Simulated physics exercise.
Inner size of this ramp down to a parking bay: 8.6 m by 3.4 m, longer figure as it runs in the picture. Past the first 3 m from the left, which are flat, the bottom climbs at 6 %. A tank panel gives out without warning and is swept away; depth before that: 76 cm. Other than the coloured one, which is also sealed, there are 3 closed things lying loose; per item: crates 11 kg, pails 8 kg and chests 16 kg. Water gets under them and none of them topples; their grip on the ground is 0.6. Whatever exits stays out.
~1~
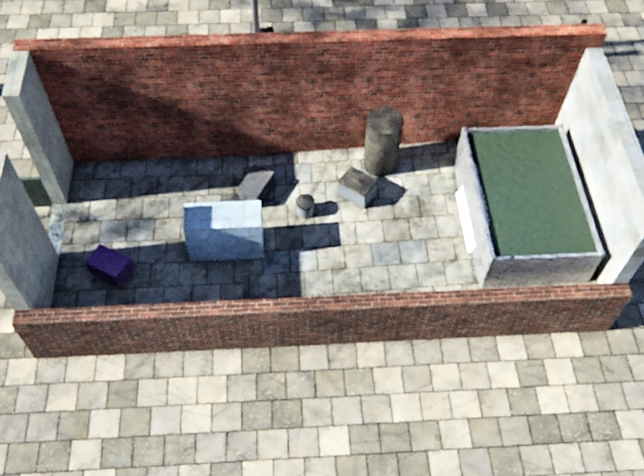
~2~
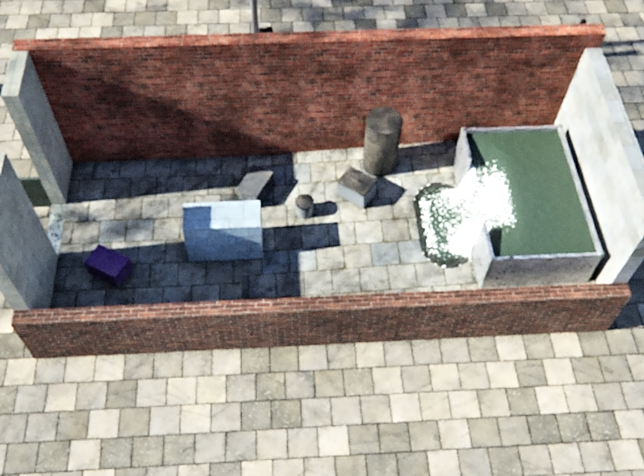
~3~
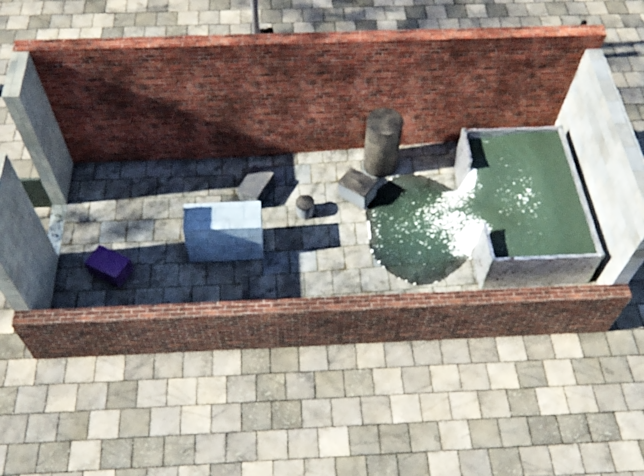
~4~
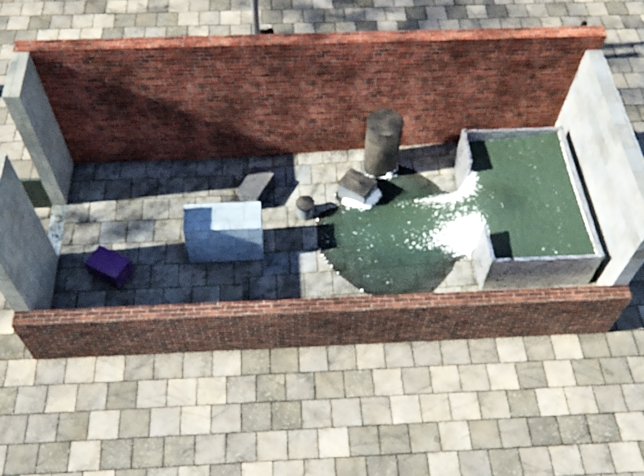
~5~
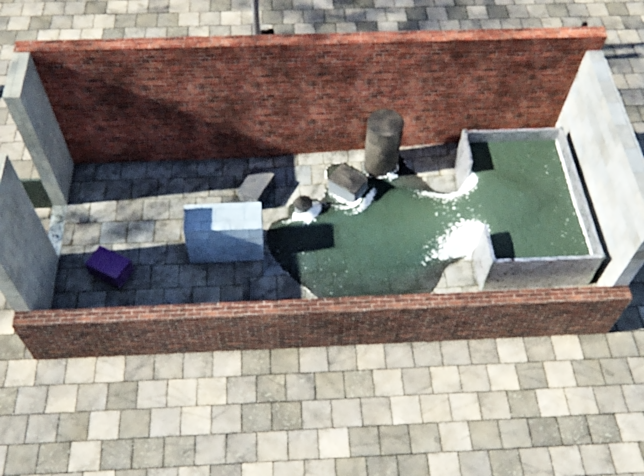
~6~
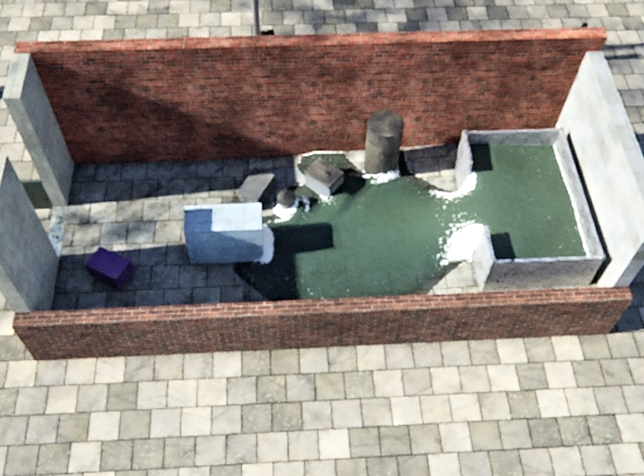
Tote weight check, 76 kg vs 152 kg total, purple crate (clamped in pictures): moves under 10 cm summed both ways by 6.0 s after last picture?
It is going to be fine at the low value.
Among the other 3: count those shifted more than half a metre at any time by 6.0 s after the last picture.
3.
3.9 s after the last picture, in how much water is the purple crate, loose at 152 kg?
13 cm, roughly.
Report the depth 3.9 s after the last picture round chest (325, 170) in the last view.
I'd say some 16 cm.
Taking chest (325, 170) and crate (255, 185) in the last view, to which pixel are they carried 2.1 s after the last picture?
Approx. (98, 171); approx. (78, 157).
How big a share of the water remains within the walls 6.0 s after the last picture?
About 78 per cent.
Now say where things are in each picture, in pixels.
The purple crate at (108, 260) rests on the ground; water covers 4.1 m2; 0 of 4 have shifted, in the first picture.
The purple crate at (107, 260), on the bottom; water covers 5.3 m2; 0 of 4 have shifted, in the second picture.
The purple crate at (107, 261), on the bottom; 7.0 m2 under water; 0 of 4 have shifted, in the third picture.
The purple crate at (107, 261) rests on the ground; water covers 8.8 m2; 0 of 4 have shifted, in the fourth picture.
The purple crate at (108, 262), on the bottom; 10.8 m2 under water; 1 of 4 have shifted, in the fifth picture.
The purple crate at (108, 263) rests on the ground; 13.1 m2 under water; 2 of 4 have shifted, in the sixth picture.
Then, 0.4 s after the last picture the purple crate would be 0 cm from its start with 76 kg and 0 cm from its start with 152 kg; 0 cm of water round it then.
Then, 2.1 s after the last picture the purple crate would be 0 cm from its start with 76 kg and 0 cm from its start with 152 kg; 10 cm of water round it then.
Then, 3.9 s after the last picture the purple crate would be 0 cm from its start with 76 kg and 0 cm from its start with 152 kg; 13 cm of water round it then.
Then, 6.0 s after the last picture the purple crate would be 0 cm from its start with 76 kg and 0 cm from its start with 152 kg; 15 cm of water round it then.
